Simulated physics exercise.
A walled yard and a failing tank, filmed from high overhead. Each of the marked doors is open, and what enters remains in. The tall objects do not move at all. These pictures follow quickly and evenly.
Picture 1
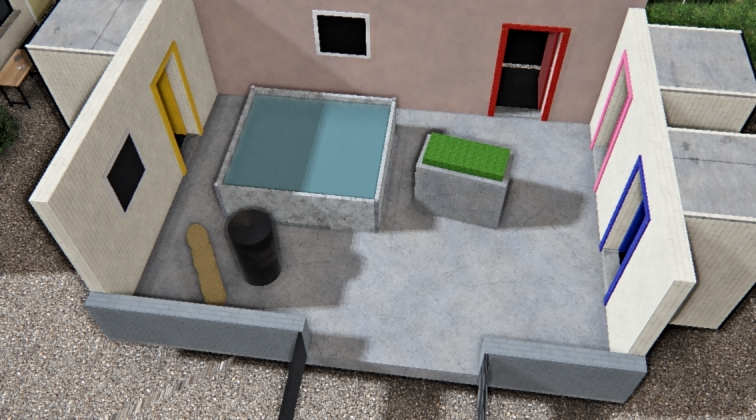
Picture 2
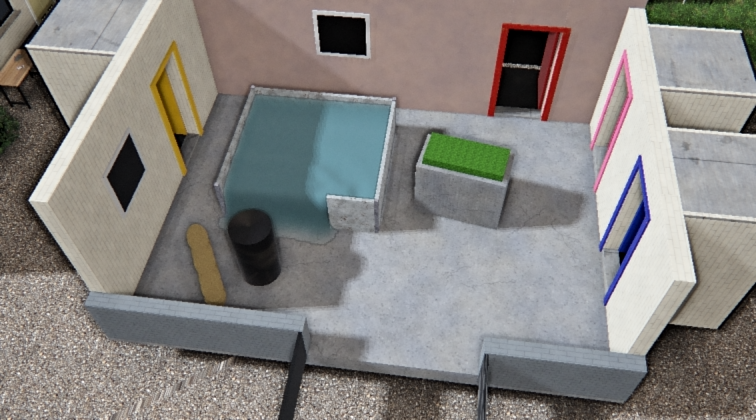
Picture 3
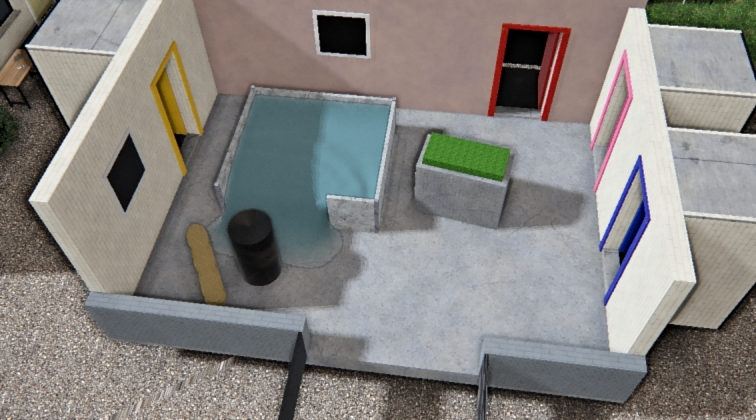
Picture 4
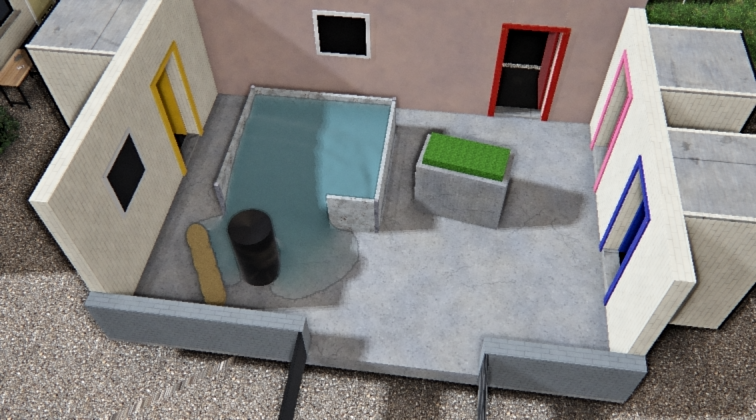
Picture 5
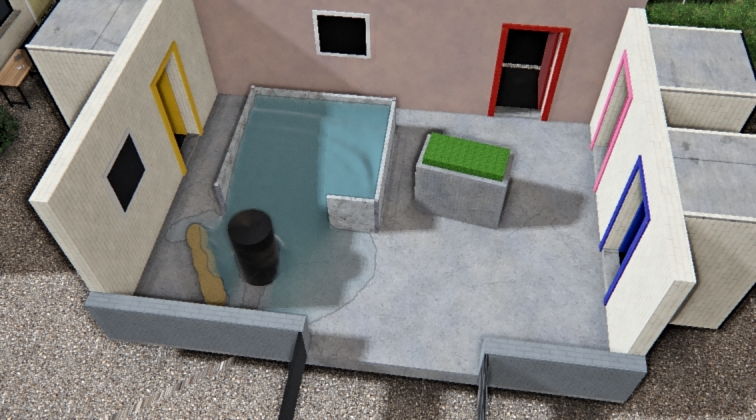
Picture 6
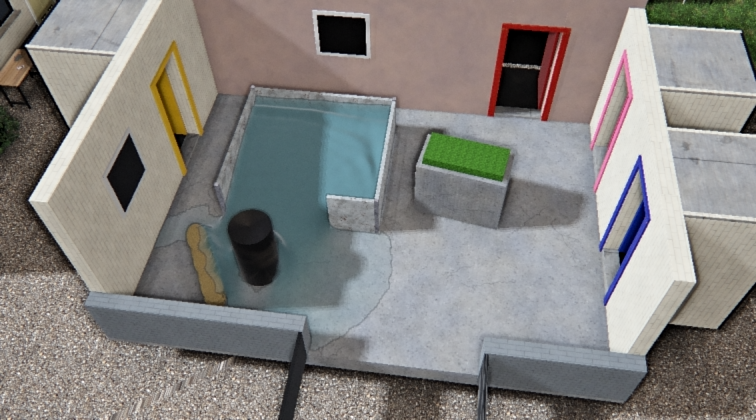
Water poured out through a gap in the front wall of a still tank in a walled yard, then spread around a black barrel and a tan object, reaching the low front wall.
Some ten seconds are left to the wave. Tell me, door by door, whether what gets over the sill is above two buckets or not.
Red door: Limit exceeded; yellow door: Limit exceeded; blue door: Limit not exceeded; pink door: Limit not exceeded.
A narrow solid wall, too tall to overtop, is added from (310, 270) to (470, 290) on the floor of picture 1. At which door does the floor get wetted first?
My answer is the yellow-painted one.
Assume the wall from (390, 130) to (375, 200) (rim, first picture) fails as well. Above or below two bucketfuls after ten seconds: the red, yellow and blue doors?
In that case the red door one breaks the limit, the yellow door one stays within bounds and the blue door one breaks the limit.
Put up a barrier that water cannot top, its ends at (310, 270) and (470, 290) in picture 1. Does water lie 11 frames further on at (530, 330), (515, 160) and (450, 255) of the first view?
Taking the points in turn, they are high and dry, high and dry and inundated.
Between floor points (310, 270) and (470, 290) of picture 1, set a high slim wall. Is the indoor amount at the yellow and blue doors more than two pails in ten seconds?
Note: Yellow door crosses the line; blue door crosses the line.
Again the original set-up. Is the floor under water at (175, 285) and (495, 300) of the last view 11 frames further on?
First spot soaked, second spot spared.
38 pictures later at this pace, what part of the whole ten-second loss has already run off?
Around 70 percent.
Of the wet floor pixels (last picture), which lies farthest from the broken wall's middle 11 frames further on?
I'd put it around (489, 361).
A moment on, water covers 25 % of the floor; the red door not reached, the yellow door not reached, the blue door not reached, the pink door not reached.
Next, water covers 40 % of the floor; the red door not reached, the yellow door wet at the sill, nothing in, the blue door not reached, the pink door not reached.
Then, water covers 55 % of the floor; the red door not reached, the yellow door under two buckets in, the blue door not reached, the pink door not reached.
Later, water covers 80 % of the floor; the red door not reached, the yellow door under two buckets in, the blue door wet at the sill, nothing in, the pink door wet at the sill, nothing in.
In the end, water covers 95 % of the floor; the red door over two buckets in, the yellow door over two buckets in, the blue door under two buckets in, the pink door wet at the sill, nothing in.
